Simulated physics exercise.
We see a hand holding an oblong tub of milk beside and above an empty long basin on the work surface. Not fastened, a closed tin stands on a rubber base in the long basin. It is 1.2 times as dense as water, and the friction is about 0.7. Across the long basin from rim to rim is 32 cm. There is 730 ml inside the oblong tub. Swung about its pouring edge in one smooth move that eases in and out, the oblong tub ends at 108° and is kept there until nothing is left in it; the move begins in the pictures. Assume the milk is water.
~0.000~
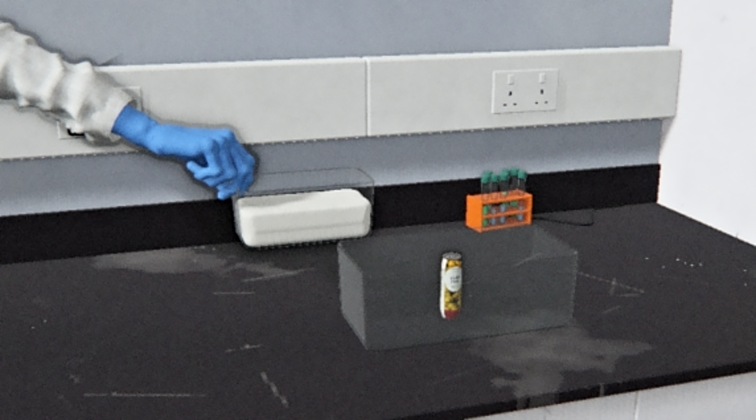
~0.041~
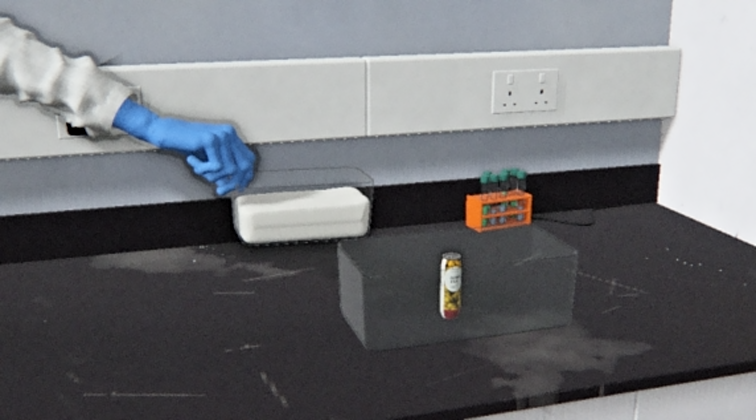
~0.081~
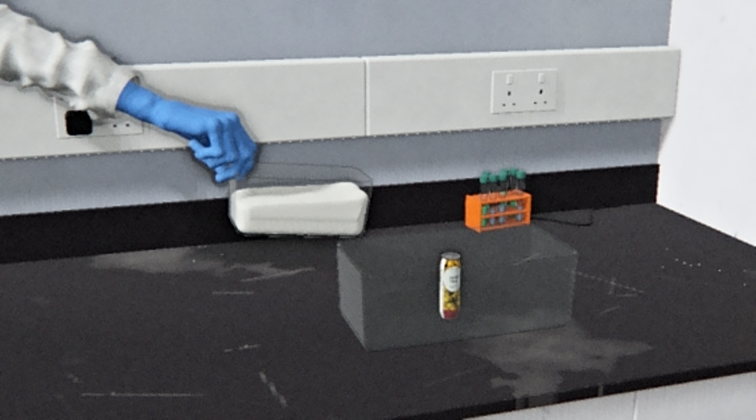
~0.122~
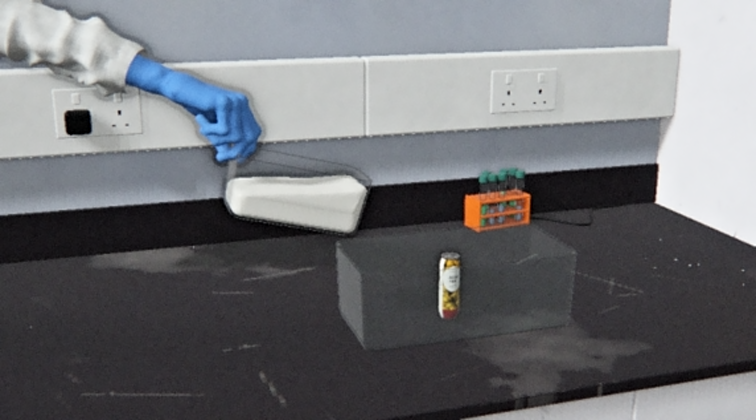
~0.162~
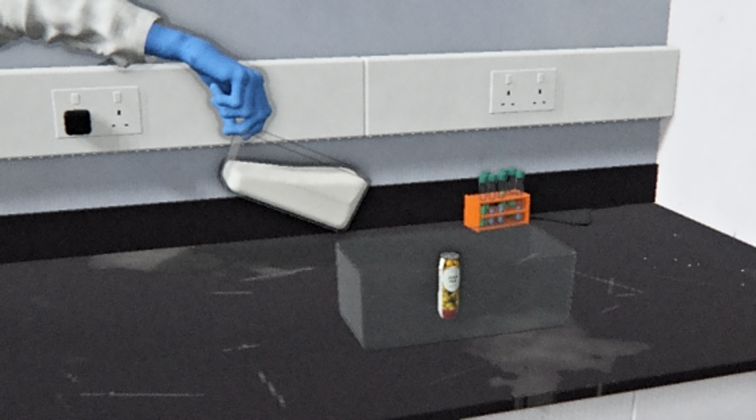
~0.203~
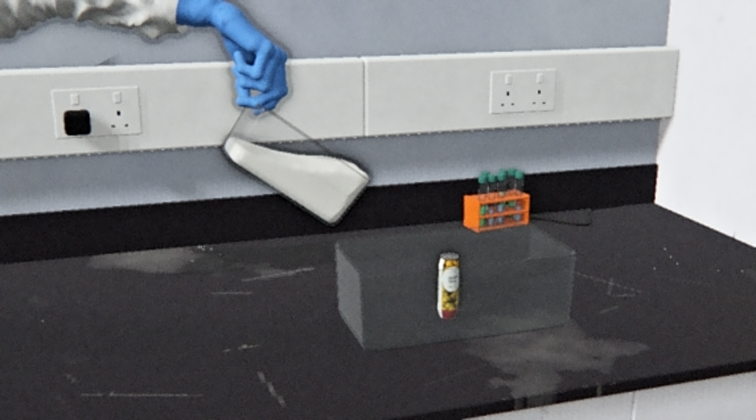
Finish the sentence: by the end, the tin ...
By the end, the tin has toppled.
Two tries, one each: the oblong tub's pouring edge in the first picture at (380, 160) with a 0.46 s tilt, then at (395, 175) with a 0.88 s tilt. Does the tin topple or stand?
Try 1: Still standing; try 2: Still standing.
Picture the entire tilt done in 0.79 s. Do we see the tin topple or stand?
Then it tips over.
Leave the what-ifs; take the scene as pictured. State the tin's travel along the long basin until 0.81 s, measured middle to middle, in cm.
The tin has gone some 7 cm.
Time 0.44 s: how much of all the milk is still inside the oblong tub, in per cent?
Close to 38 in a hundred.
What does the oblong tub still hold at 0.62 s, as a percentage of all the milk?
About 5 percent.
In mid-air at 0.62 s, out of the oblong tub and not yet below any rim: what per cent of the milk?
It comes to some 10 percent of the total.
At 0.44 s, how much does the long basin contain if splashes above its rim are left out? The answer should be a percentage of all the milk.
Near 5 in a hundred.
By 0.44 s the tilt is 104° and 39 per cent is still to pour; the tin stands where it began.
By 0.62 s the tilt is 108° and 5 per cent is still to pour; the tin leans 28°.
By 0.81 s the tilt is 108° and 0 per cent is still to pour; the tin lies on its side.
By 1.01 s the tilt is 108° and 0 per cent is still to pour; the tin lies on its side.
At rest the tin lies on its side.
